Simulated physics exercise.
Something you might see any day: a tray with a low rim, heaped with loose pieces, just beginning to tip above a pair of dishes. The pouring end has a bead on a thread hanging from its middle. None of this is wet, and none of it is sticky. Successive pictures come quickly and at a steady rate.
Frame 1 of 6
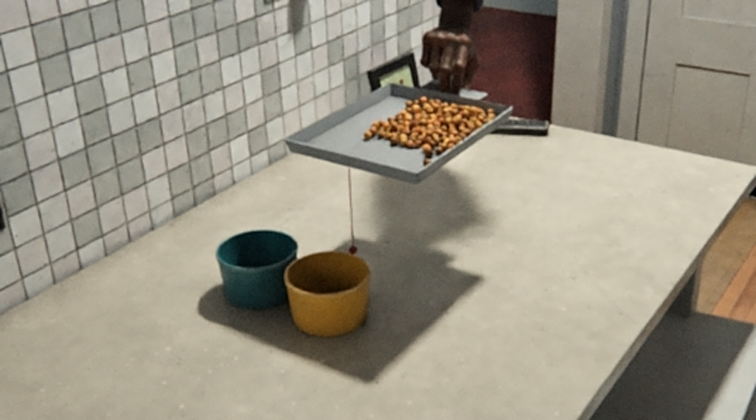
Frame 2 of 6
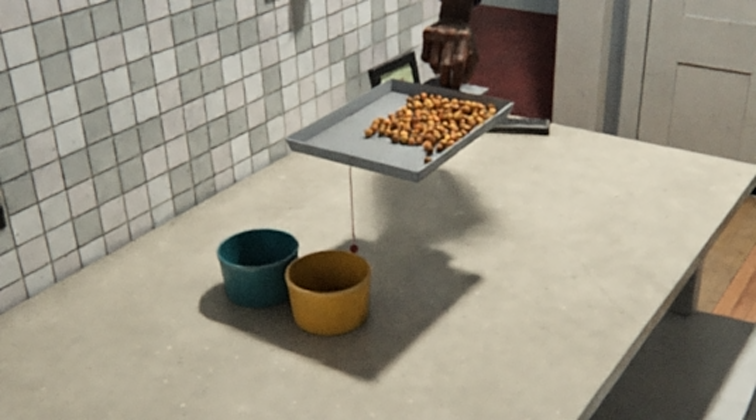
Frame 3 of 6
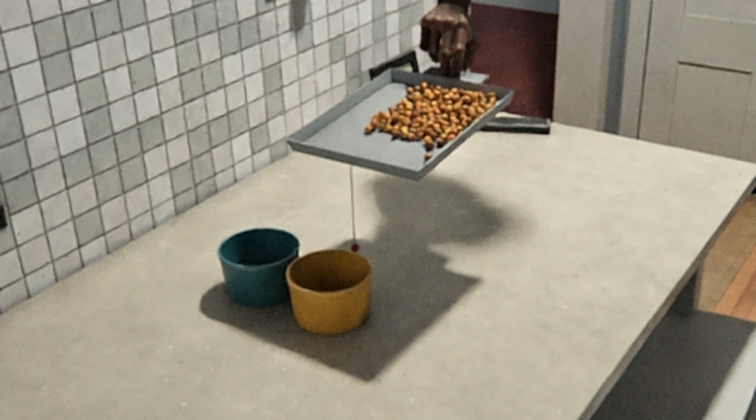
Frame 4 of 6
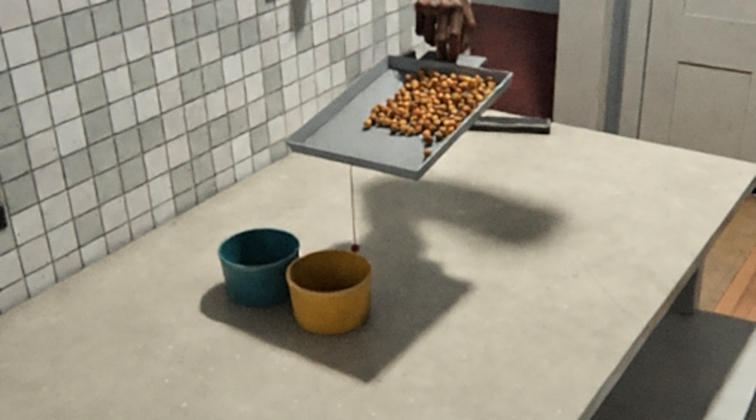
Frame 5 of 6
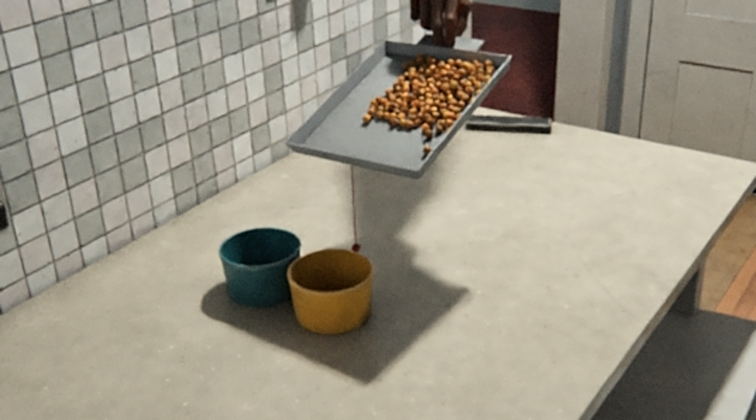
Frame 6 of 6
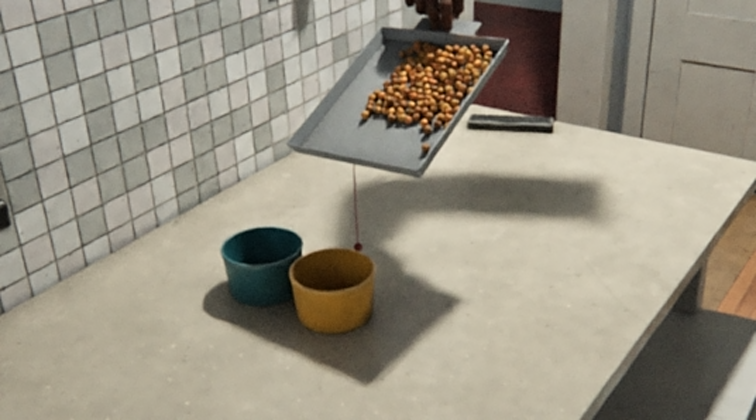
Above two dishes on a counter, a dark hand steadily tilts a tray of chickpeas.
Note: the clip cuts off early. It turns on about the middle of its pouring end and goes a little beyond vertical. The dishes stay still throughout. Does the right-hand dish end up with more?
Yes.
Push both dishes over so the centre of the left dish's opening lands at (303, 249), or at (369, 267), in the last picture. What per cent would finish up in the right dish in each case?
You'd end up with around 20 per cent and then around 0 per cent.
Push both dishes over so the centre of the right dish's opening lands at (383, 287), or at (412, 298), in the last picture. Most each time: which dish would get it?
At the first spot the left-side one comes out ahead, at the second spot the left-side one.
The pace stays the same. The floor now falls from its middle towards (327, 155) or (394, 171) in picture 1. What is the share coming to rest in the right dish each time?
First heading roughly 30 %, second roughly 0 %.
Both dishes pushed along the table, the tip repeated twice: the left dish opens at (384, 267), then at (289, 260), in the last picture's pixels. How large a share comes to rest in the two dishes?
In order: 0 percent, then 80 percent.
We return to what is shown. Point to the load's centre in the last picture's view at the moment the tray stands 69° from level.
In the last view, the load is centred near (346, 154).
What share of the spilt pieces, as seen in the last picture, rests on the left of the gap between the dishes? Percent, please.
Close to 50 %.
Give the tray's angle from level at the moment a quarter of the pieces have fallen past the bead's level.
About 85 degrees.
Soon, tray tipped steeply; most on the tray; a stray few in the right dish; a stray few outside both; about a quarter in the air.
A while on, tray tipped past a quarter turn; about a quarter on the tray; about a quarter in the right dish; a small part in the left dish; about a quarter outside both; about a quarter in the air.
Towards the end, tray tipped past a quarter turn; about half in the right dish; about a quarter in the left dish; about a third outside both.
Finally, tray tipped past a quarter turn; about half in the right dish; about a quarter in the left dish; about a third outside both.
